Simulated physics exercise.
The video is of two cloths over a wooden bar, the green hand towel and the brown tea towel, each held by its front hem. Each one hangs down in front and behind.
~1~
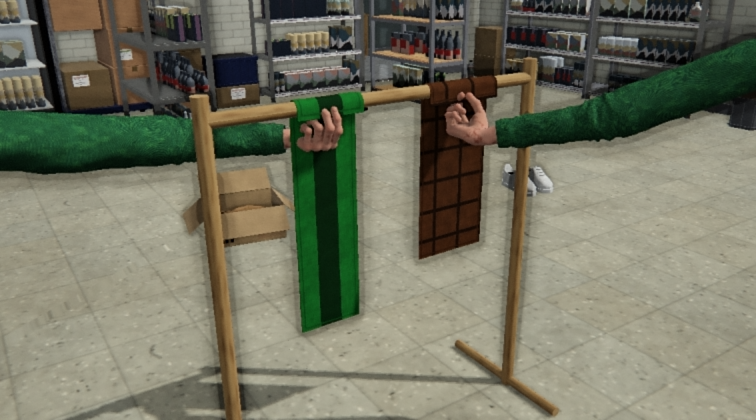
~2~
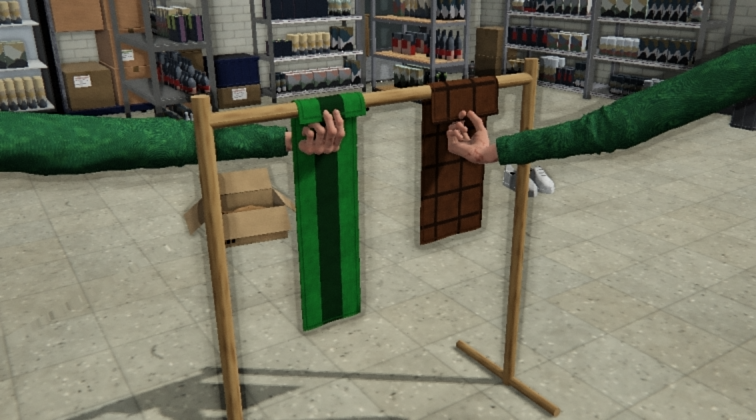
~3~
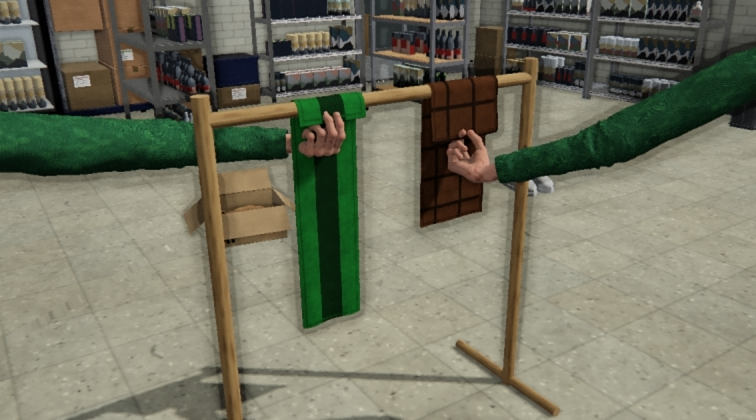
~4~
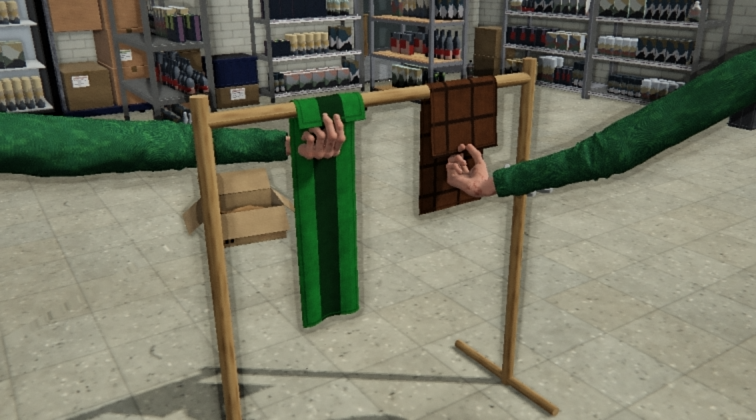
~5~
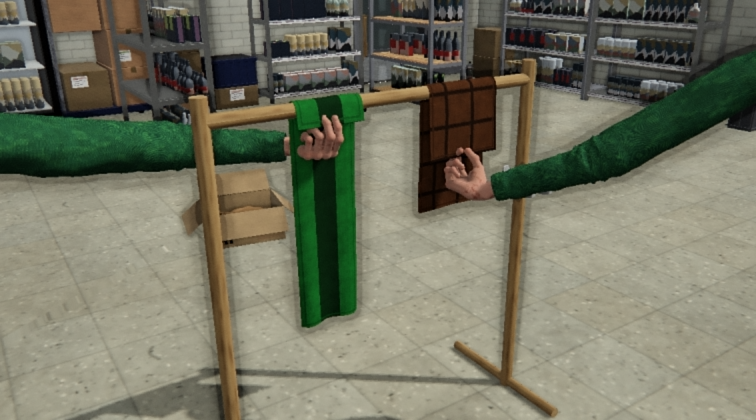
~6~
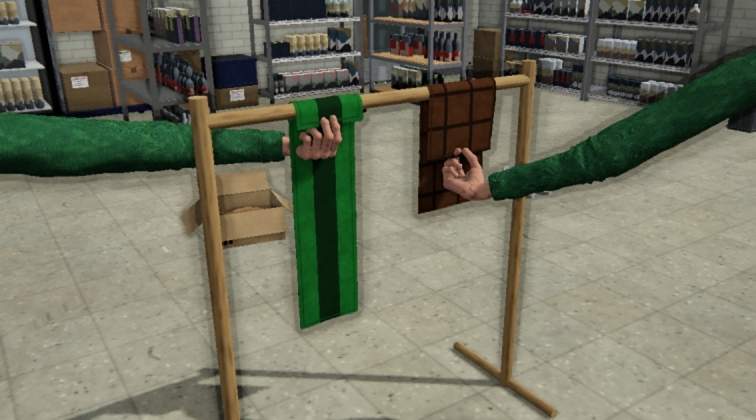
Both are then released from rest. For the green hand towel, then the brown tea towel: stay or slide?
In the end the green hand towel does not stay, the brown tea towel does not fall.
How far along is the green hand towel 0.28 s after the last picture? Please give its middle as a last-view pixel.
At that time you'd find it at (327, 266).
Then, 0.28 s later than the last view, hand towel clear of the rail and dropping near (327, 267); tea towel at rest on the rail.
Then, 0.54 s later than the last view, hand towel in a heap on the floor; tea towel at rest on the rail.
Finally, hand towel in a heap on the floor; tea towel at rest on the rail. The green hand towel slips to the floor and the brown tea towel keeps its place.
